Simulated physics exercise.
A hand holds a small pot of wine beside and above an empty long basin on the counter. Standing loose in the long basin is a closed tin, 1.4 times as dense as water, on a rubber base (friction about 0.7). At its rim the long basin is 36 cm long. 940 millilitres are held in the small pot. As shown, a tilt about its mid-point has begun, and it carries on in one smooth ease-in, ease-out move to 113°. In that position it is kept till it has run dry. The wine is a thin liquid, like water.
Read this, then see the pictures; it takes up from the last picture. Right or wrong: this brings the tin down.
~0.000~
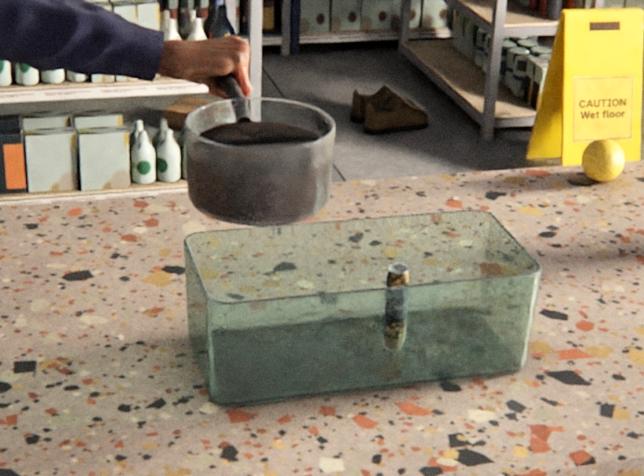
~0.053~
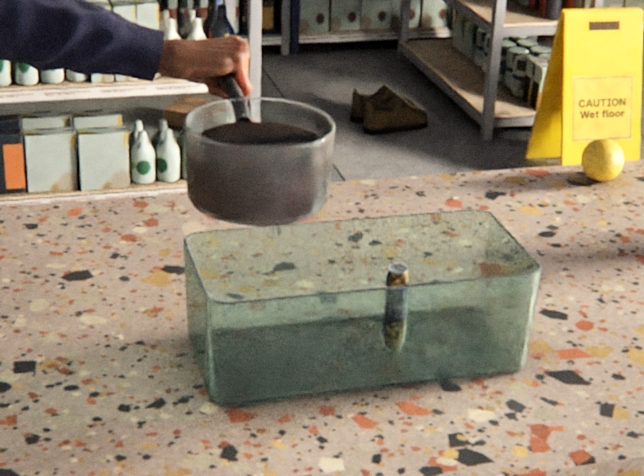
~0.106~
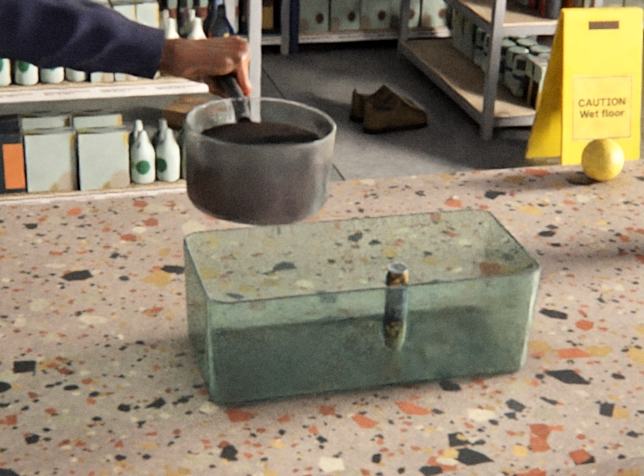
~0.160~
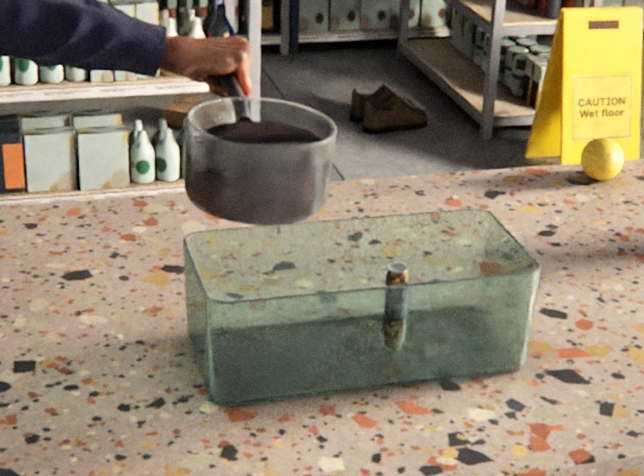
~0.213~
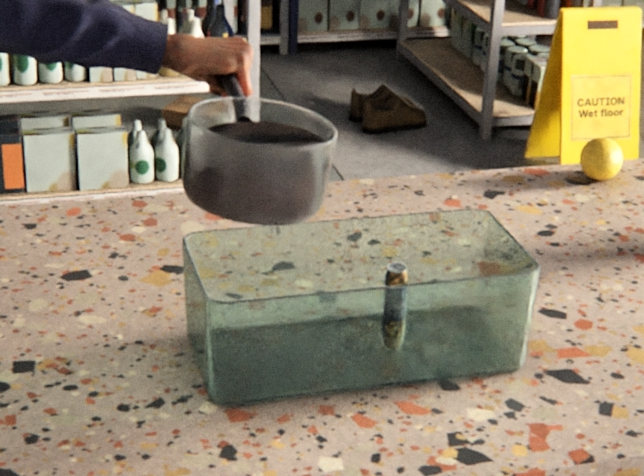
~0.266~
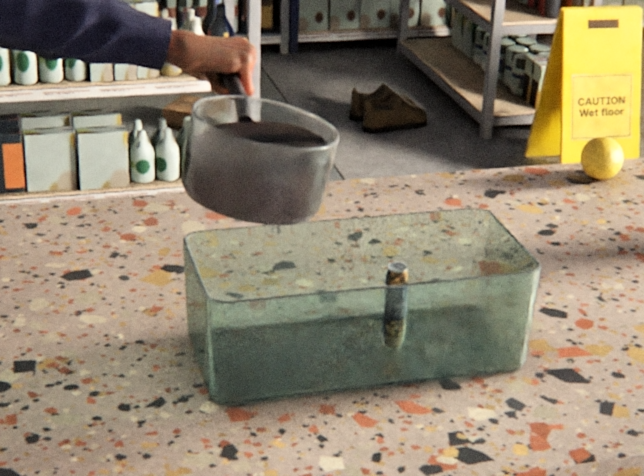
Right, the tin comes down.
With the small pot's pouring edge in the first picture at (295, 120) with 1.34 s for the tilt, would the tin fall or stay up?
Then the tin remains standing.
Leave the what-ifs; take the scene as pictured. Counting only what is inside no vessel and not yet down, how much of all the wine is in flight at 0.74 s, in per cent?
Some 24 % is the figure.
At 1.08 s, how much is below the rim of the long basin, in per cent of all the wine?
About 82 %.
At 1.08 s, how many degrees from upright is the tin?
55°.
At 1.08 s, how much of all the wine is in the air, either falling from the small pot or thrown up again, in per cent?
Around 7 percent of it is airborne.
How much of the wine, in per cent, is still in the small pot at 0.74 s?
Roughly 66 %.
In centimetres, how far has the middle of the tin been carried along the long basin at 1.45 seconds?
The tin is about 7 cm from where it started.
After 0.74 s the tilt is 65° and 66 per cent is still to pour; the tin stands where it began.
After 1.08 s the tilt is 103° and 11 per cent is still to pour; the tin leans 55°.
After 1.45 s the tilt is 113° and 0 per cent is still to pour; the tin lies on its side.
After 1.84 s the tilt is 113° and 0 per cent is still to pour; the tin lies on its side.
In the end the tin lies on its side.
